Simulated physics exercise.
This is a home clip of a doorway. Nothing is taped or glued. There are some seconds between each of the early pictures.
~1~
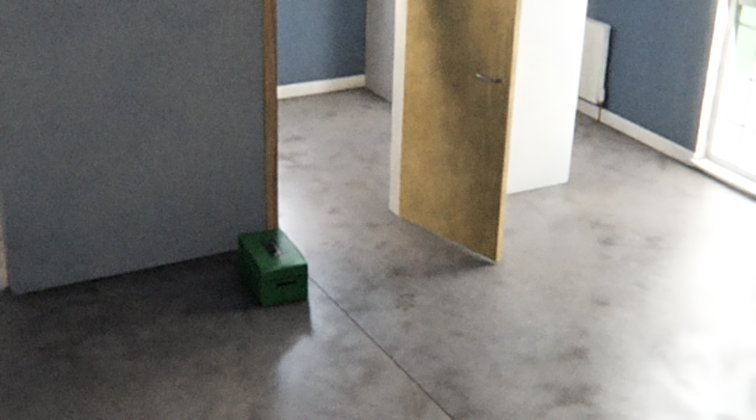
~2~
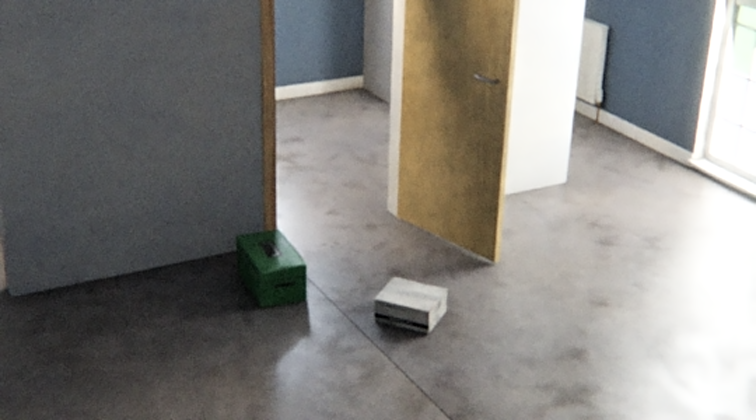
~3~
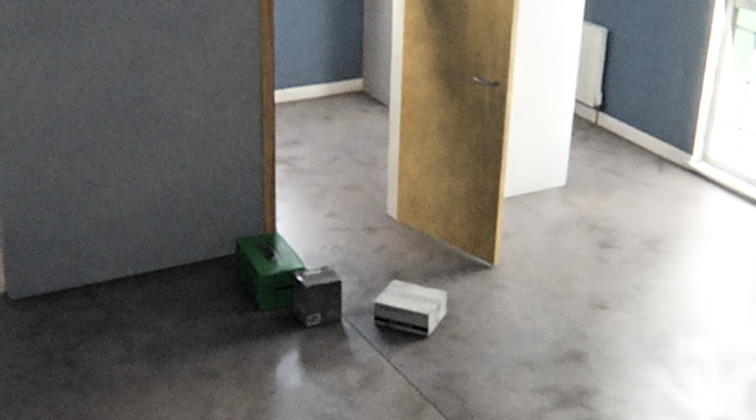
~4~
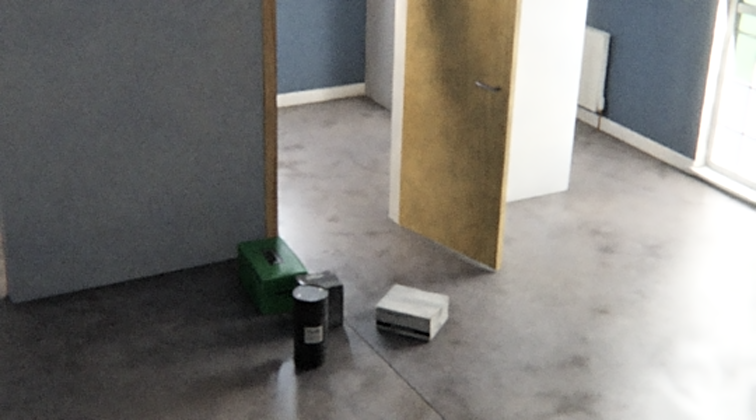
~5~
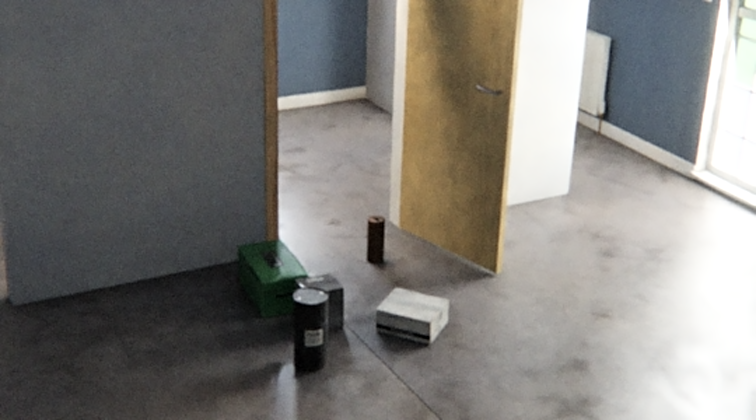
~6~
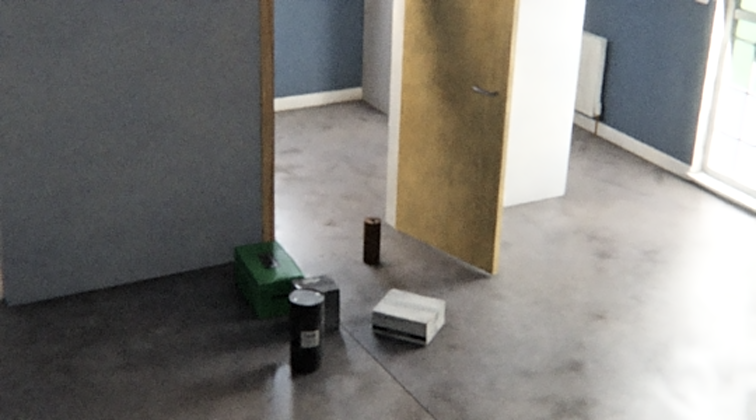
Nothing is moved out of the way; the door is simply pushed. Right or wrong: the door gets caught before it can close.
Wrong, it closes fully.
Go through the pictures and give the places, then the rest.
The first frame shows door wide open and still.
The second frame shows door wide open and still; white box (411, 305); green toolbox (271, 267).
The third frame shows door wide open and still; grey parcel (317, 297).
The fourth frame shows door wide open and still; white box (412, 312); green toolbox (272, 275).
The fifth frame shows door wide open and still; grey parcel (319, 304); black canister (311, 330).
The sixth frame shows door wide open and still; brown roll (372, 240); white box (409, 317).
Then, 1.80 s on from there, door 48° open; brown roll shifted a little near (369, 240).
Then, 2.50 s on from there, door 18° open; brown roll shifted well along near (333, 231).
In the end, door 0° open; moved from the start, brown roll; the other 4 unmoved. At the end, from the last picture's camera, brown roll near (315, 221).
